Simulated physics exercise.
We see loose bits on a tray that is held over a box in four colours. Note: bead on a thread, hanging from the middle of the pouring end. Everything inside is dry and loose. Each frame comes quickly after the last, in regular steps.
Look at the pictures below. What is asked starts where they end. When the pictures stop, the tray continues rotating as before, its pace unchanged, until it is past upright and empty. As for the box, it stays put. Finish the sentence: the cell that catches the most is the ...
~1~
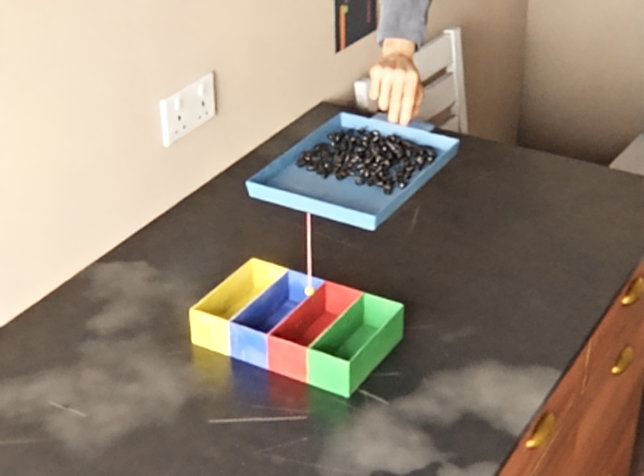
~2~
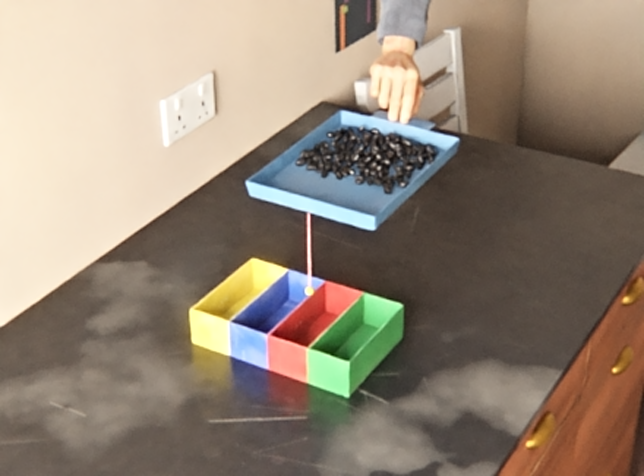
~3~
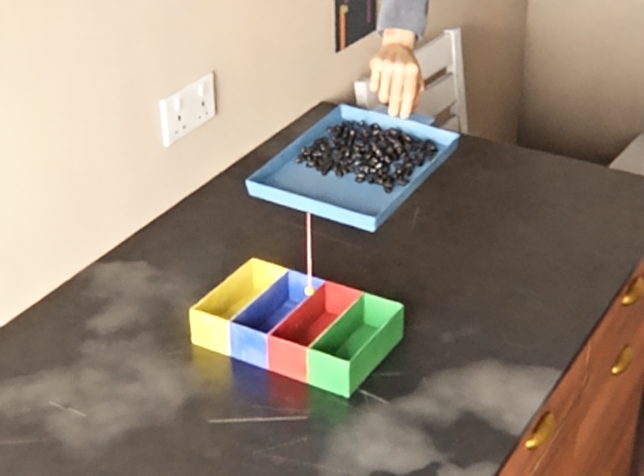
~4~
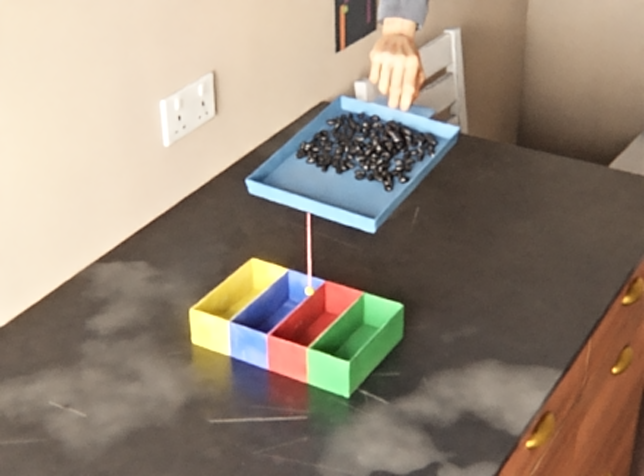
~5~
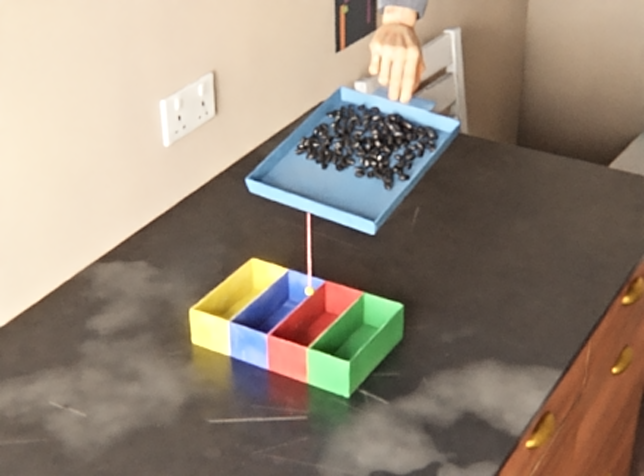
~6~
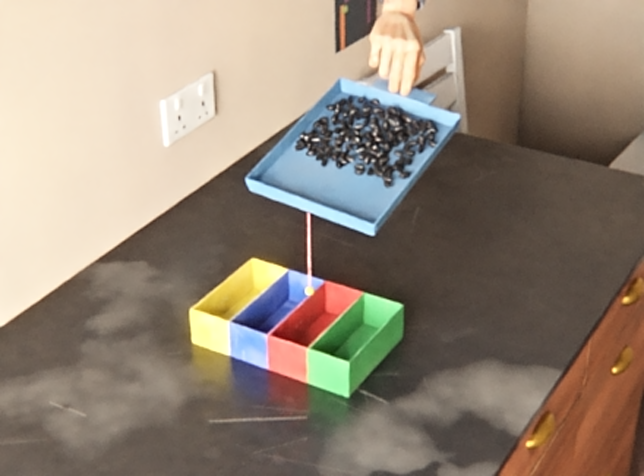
... Green cell.
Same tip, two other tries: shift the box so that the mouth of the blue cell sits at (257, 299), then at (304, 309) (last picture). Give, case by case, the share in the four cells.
Around 60 then around 100 per cent.
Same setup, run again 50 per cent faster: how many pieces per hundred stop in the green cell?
Around 70 percent.
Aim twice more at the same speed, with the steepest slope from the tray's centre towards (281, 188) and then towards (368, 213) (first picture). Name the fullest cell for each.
In order, it comes out as yellow and the green one.
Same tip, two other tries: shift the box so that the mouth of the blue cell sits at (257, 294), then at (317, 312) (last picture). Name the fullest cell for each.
Taking the two placings in order, you'd get the green one and then the red cell.
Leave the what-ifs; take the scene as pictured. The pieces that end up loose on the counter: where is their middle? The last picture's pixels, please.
Centre: Close to (397, 388).
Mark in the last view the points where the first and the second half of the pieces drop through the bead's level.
Roughly at (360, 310) first, and then at (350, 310).
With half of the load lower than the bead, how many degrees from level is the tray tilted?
That happens at around 110°.
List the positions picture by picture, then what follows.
Corners of the pouring end at (250, 181) and (374, 215), level; middle of the load at (368, 156), black beans; bead on its thread at (310, 291); yellow cell at (210, 329); blue cell at (248, 342); red cell at (288, 355); green cell at (328, 369), in the first frame.
Corners of the pouring end at (250, 181) and (374, 215), level; middle of the load at (368, 155), in the second frame.
Corners of the pouring end at (249, 180) and (374, 217), tipped barely, lowest at the right corner; middle of the load at (368, 151), in the third frame.
Corners of the pouring end at (249, 179) and (374, 219), tipped a little, lowest at the right corner; middle of the load at (368, 146), in the fourth frame.
Corners of the pouring end at (249, 178) and (373, 221), tipped a little, lowest at the right corner; middle of the load at (372, 146), in the fifth frame.
Corners of the pouring end at (249, 177) and (373, 223), tipped a little, lowest at the right corner; middle of the load at (368, 135); yellow cell at (210, 329); blue cell at (248, 342); red cell at (288, 355); green cell at (328, 369), in the sixth frame.
Soon after the last picture, tray tipped steeply; nearly all on the tray; a stray few in the green cell; a stray few falling or outside the box.
A little later, tray tipped right over; nearly all on the tray; a stray few in the green cell; a stray few in the red cell; a small part falling or outside the box.
Later still, tray tipped past a quarter turn; about two thirds in the green cell; about a quarter in the red cell; a stray few in the blue cell; a small part falling or outside the box.
At rest, tray tipped past a quarter turn; about two thirds in the green cell; about a quarter in the red cell; a stray few in the blue cell; none in the yellow cell; a small part outside the box.
